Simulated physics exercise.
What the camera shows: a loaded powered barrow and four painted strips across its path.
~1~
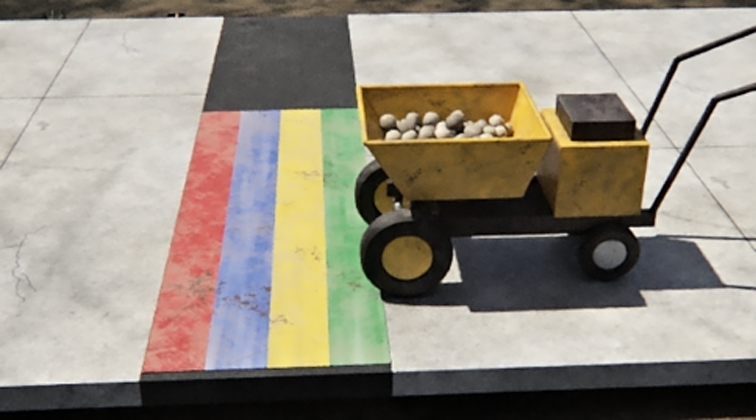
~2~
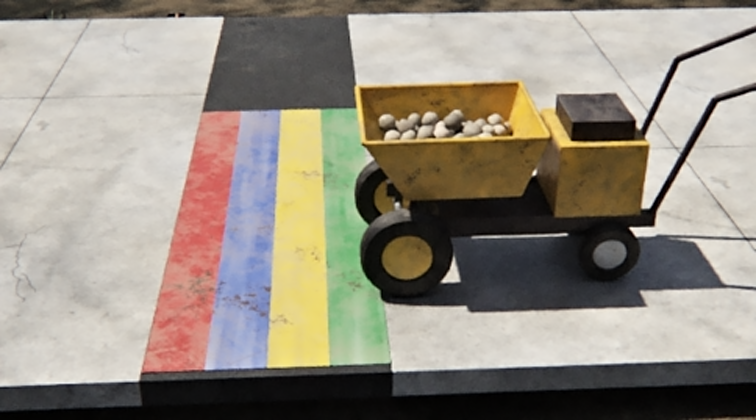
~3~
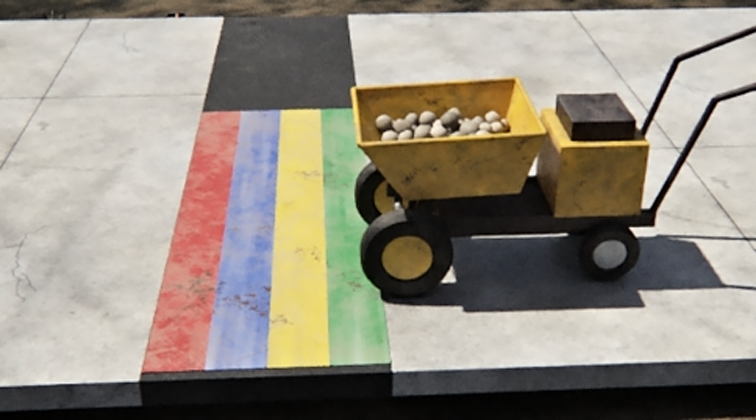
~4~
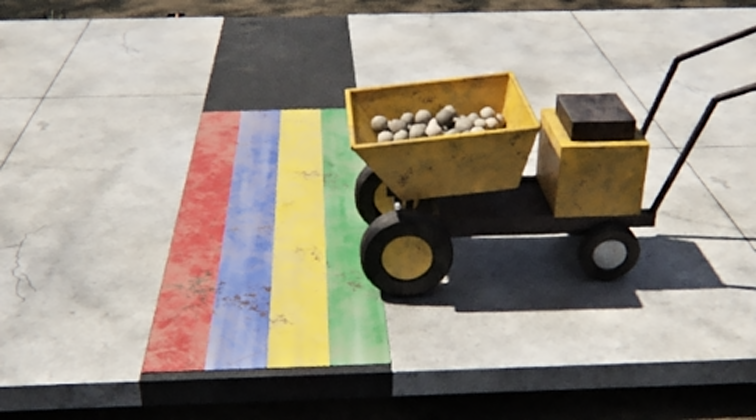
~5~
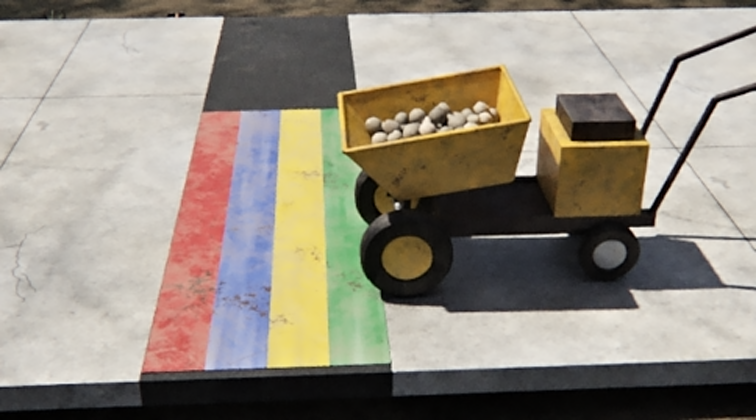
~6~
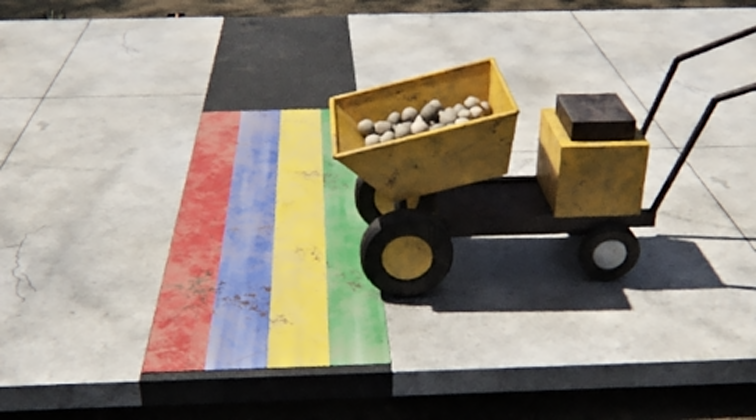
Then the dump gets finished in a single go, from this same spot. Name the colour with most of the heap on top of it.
Blue.
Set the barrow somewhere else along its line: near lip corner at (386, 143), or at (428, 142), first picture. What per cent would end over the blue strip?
You'd see around 40 per cent the first time and around 20 per cent the second.
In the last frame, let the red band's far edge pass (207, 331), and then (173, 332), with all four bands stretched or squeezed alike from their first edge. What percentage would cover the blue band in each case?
20 and 40 in a hundred.
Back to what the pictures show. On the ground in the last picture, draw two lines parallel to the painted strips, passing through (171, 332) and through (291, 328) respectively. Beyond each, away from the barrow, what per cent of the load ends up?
Near 20 % and near 100 %, in that order.
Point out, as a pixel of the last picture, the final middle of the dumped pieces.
Close to (229, 259) in the last view.
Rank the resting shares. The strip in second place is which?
Next in line is that red strip.
Just after the last frame, skip tipped steeply; every one in the skip.
A moment on, skip tipped right over; almost all in the skip; about a tenth over the blue strip.
Further on, skip tipped right over; roughly a third in the skip; just a few over the yellow strip; roughly a third over the blue strip; roughly a quarter over the red strip; about a tenth off the paint.
When it is over, skip tipped right over; just a few in the skip; not one over the green strip; about a tenth over the yellow strip; roughly half over the blue strip; roughly a quarter over the red strip; about a tenth off the paint.
